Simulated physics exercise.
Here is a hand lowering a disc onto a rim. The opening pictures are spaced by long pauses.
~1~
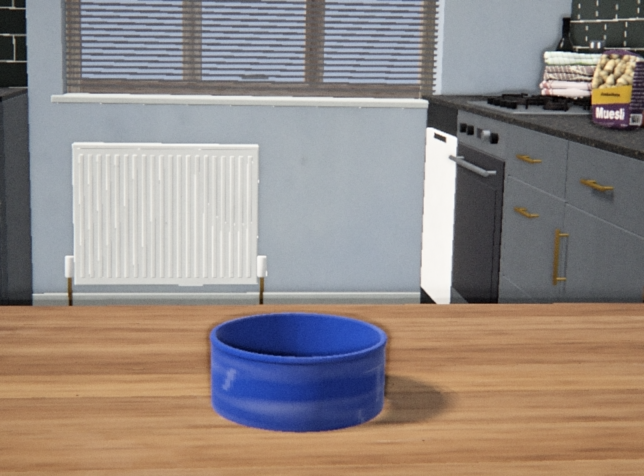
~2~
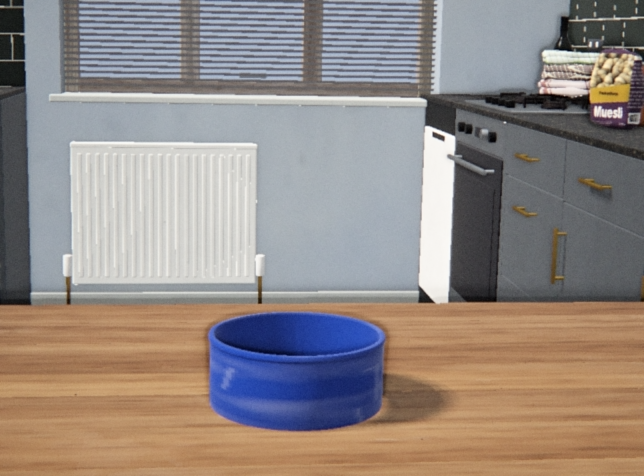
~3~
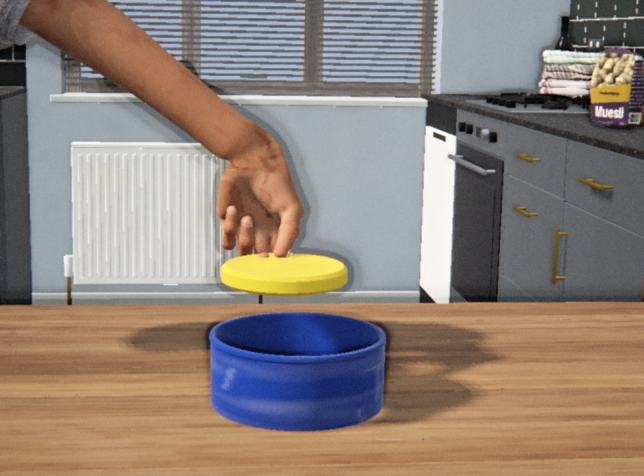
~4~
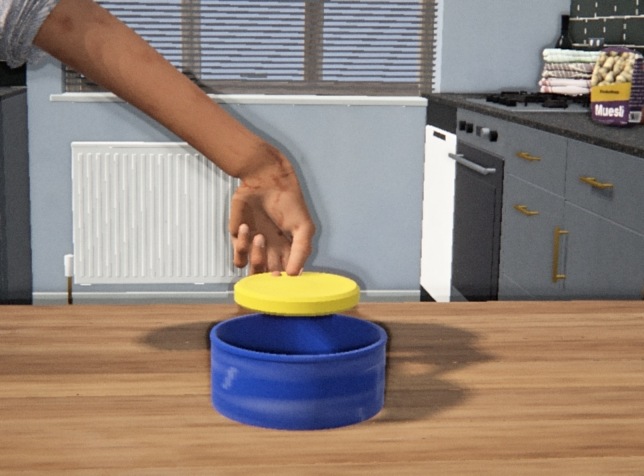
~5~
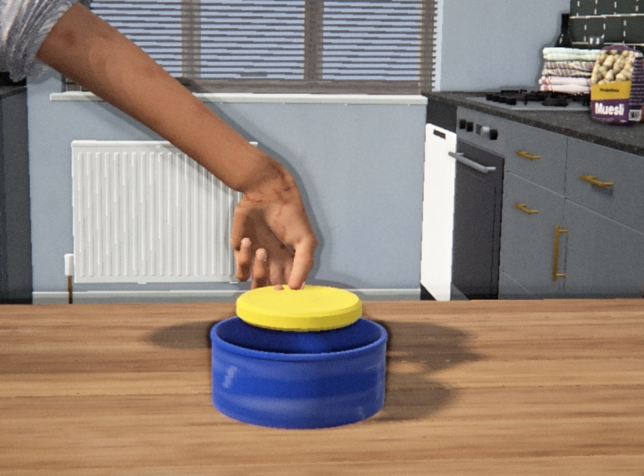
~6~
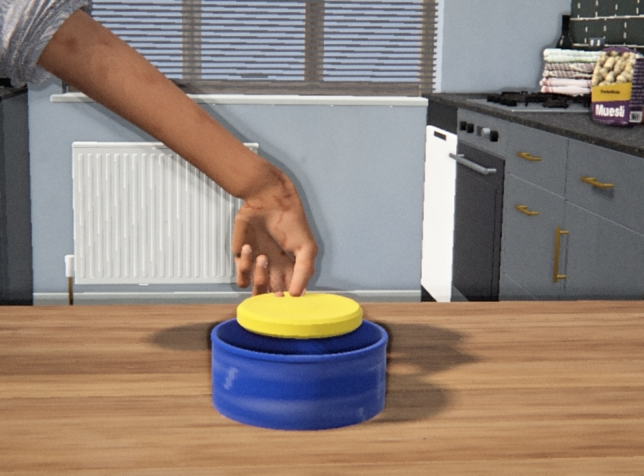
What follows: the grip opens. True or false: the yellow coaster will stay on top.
False; it falls through.
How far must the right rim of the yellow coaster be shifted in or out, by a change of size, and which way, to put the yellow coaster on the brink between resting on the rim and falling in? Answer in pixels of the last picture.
About 20 pixels to the right.
Then, 0.16 s past the last view, yellow coaster in the air near (299, 384).
Then, 0.24 s past the last view, yellow coaster come down near (299, 386).
Finally, the yellow coaster falls in, near (299, 387).
